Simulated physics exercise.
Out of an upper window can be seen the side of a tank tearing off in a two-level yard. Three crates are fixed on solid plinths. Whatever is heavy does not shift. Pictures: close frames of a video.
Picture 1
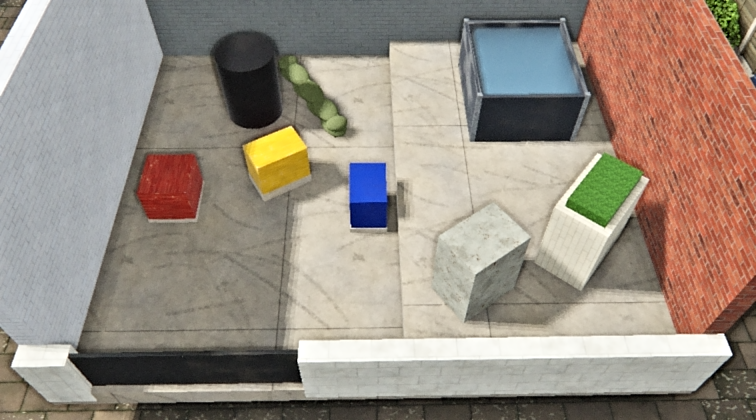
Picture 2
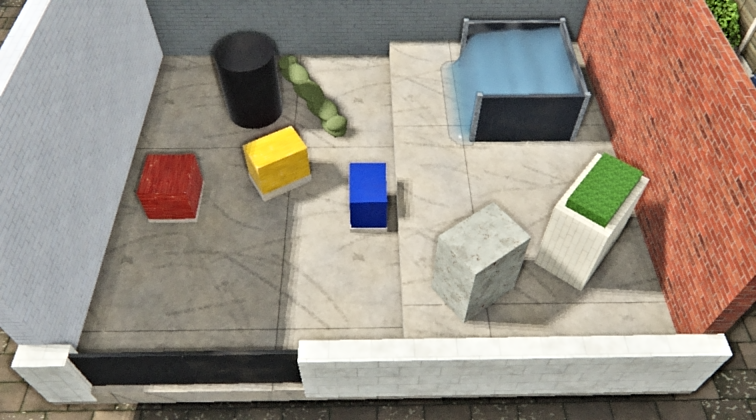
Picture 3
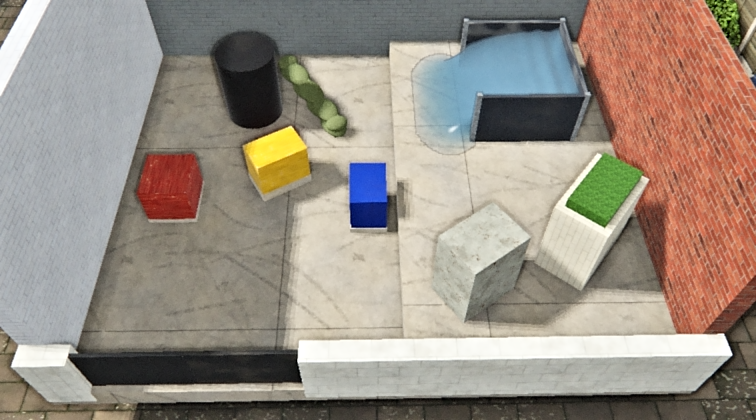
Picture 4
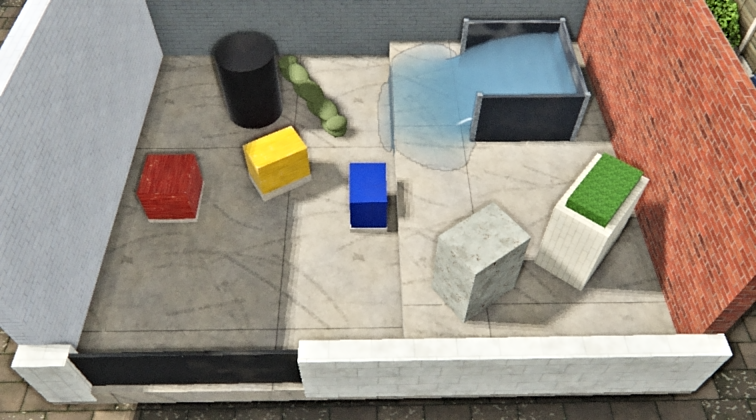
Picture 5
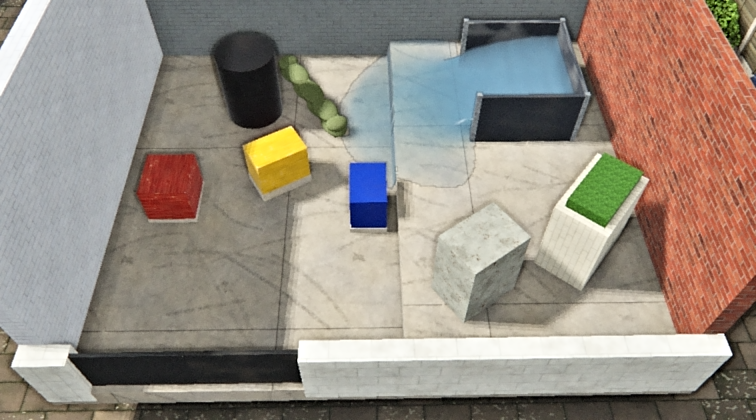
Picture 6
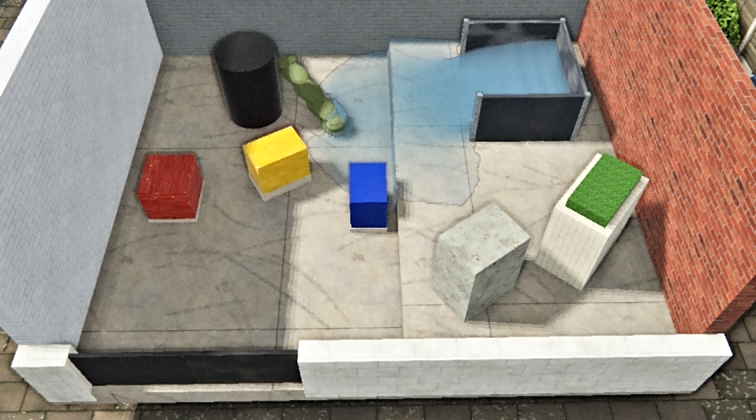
A walled yard held colored blocks, a black cylinder and a tank of water in the back right corner; the tank's left side opened and water poured out, spreading left across the paving toward the blue block.
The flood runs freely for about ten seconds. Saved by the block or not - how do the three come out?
Yellow crate: Wet; blue crate: Wet; red crate: Wet.
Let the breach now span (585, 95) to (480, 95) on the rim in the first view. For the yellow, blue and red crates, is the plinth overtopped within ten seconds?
Yellow stays untouched, blue gets drenched, red gets drenched.
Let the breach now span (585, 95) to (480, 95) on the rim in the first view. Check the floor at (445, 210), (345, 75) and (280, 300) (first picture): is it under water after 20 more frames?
Taken in turn, that's reached, not reached, and finally reached.
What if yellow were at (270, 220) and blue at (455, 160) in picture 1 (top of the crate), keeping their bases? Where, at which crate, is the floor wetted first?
Answer: The blue-painted one.
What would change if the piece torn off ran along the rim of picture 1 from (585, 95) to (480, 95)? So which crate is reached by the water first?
The blue one.
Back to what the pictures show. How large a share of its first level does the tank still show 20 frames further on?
Somewhere around 10 %, give or take.
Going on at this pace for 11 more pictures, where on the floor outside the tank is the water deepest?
Around (311, 73).
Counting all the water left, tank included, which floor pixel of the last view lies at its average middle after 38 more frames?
At about (289, 181).
A moment on, water covers 30 % of the floor; the yellow crate water round its plinth, the blue crate water round its plinth, the red crate water round its plinth.
Next, water covers 55 % of the floor; the yellow crate water round its plinth, the blue crate water round its plinth, the red crate water round its plinth.
Then, water covers 65 % of the floor; the yellow crate water round its plinth, the blue crate water round its plinth, the red crate water round its plinth.
Later, water covers 65 % of the floor; the yellow crate water round its plinth, the blue crate water round its plinth, the red crate water round its plinth.
In the end, water covers 60 % of the floor; the yellow crate was topped, the blue crate was topped, the red crate was topped.
